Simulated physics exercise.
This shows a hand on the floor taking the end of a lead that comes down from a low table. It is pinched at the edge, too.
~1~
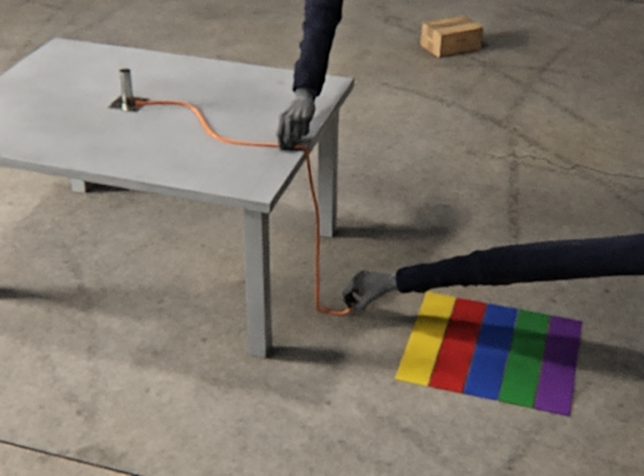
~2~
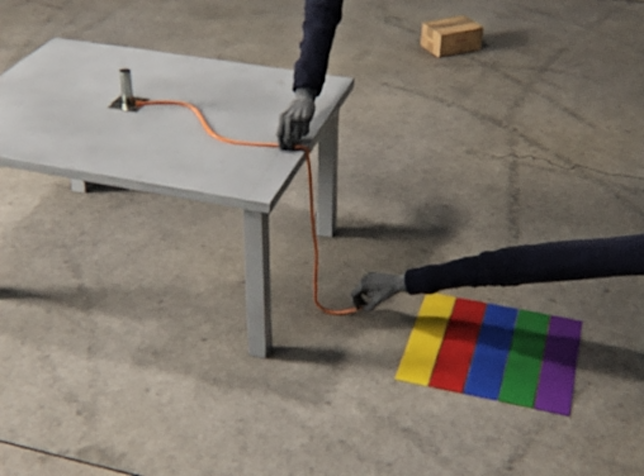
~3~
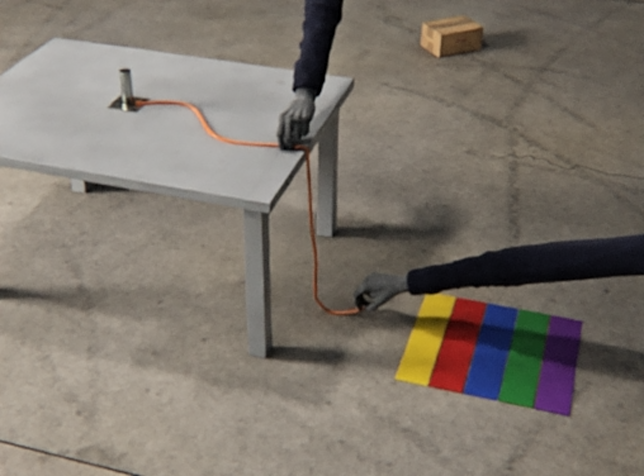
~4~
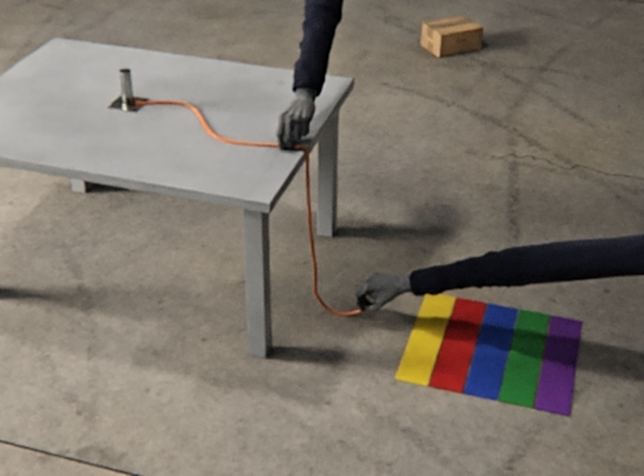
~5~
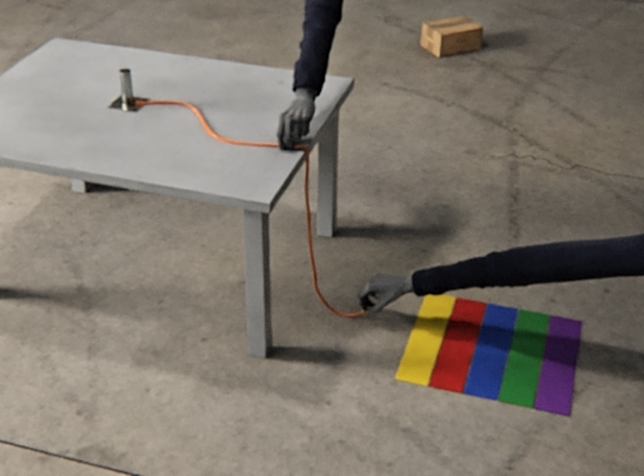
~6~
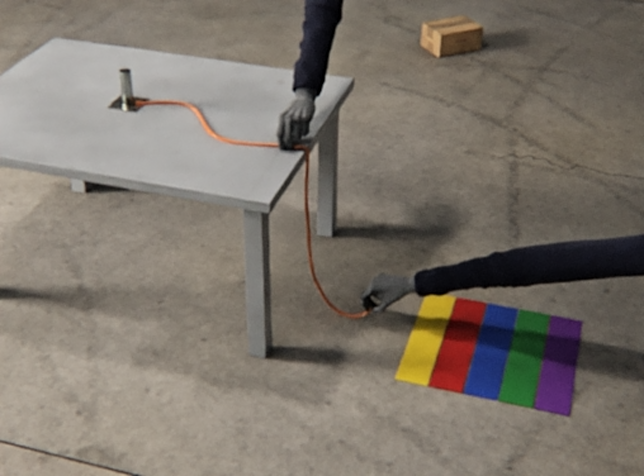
On a bare, stained concrete floor, seen from above at an angle by a still camera, a low grey table stands at left. An orange lead runs from a small metal post across the tabletop to the edge, where one gloved hand pins it, and hangs to another hand beside yellow, red, blue, green and purple stripes, with a cardboard box behind. The lower hand draws the lead's end slightly right, and the hanging part shifts a little, while the upper hand stays still.
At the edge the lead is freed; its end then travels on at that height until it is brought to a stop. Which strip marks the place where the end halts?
The blue strip does.
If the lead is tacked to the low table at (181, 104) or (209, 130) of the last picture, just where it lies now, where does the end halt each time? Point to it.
First try close to (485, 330), second close to (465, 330).
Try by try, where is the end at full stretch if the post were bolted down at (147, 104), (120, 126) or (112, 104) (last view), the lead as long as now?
In order, it comes out close to (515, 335), (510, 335) and (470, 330).
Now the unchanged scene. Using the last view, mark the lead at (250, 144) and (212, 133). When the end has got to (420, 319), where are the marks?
They end up close to (281, 139) and (239, 129).
A little later, end near (420, 319); over yellow.
Next, end near (465, 328); over red.
When it is tight, end near (492, 333); over blue. The end stops over the blue strip.
